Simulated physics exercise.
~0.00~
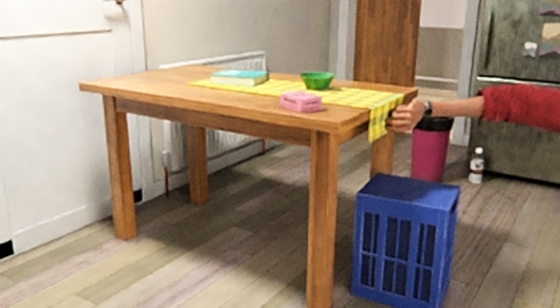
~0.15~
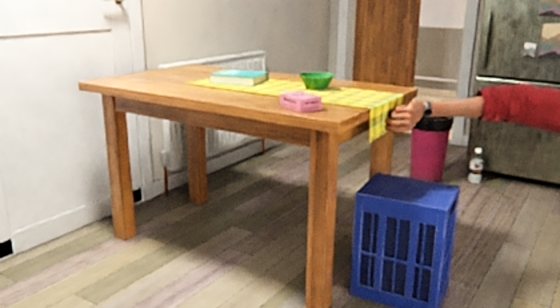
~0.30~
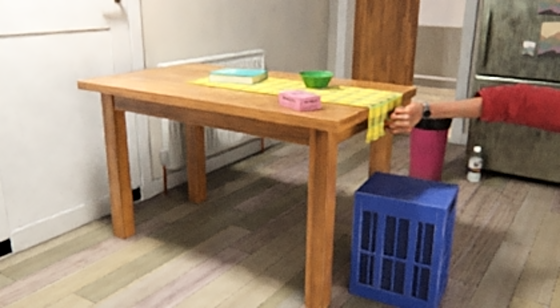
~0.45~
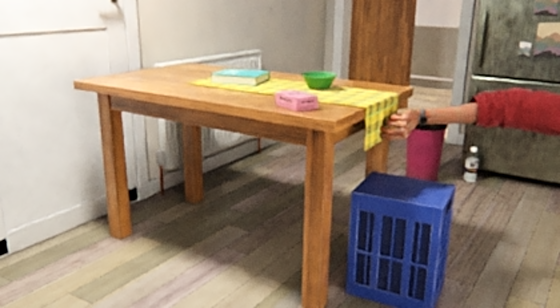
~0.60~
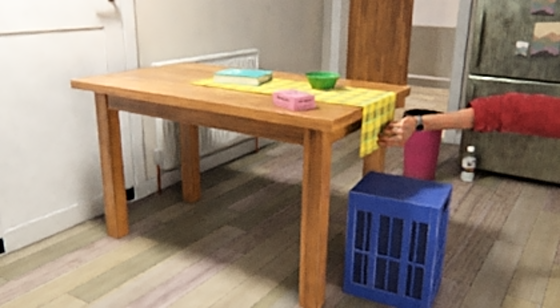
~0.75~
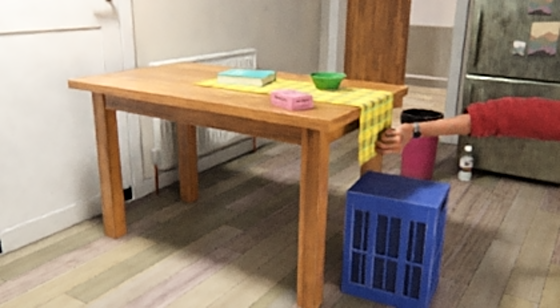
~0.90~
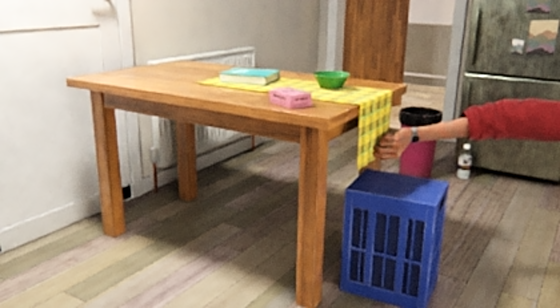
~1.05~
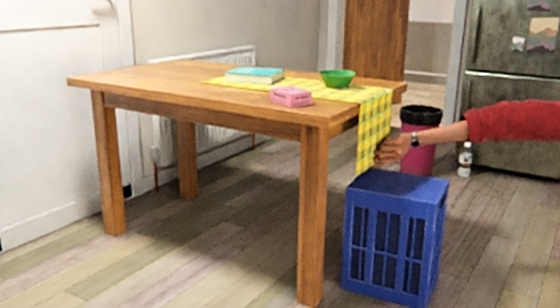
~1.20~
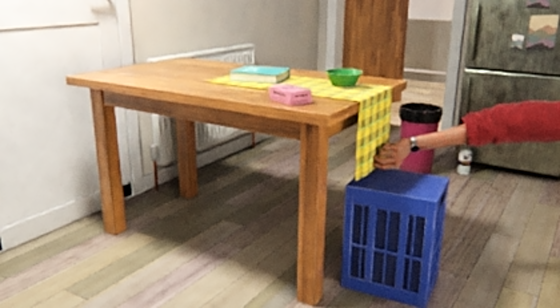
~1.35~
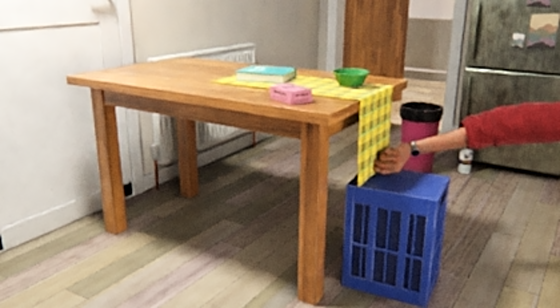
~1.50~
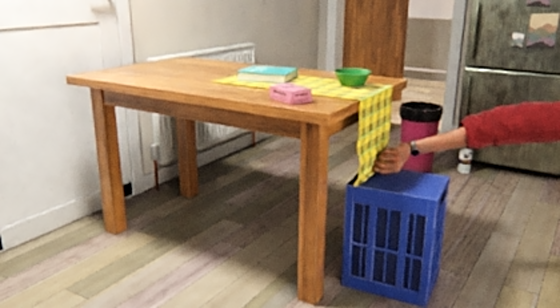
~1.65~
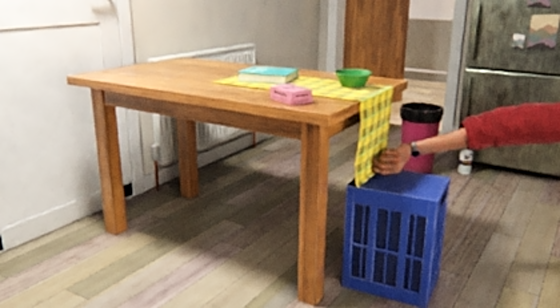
A yellow table runner is drawn down over the right end of a wooden table by a red-sleeved arm until its hem reaches the blue crate below, carrying the green bowl and turquoise book a little to the right, while the pink packet stays put and everything remains on the table.
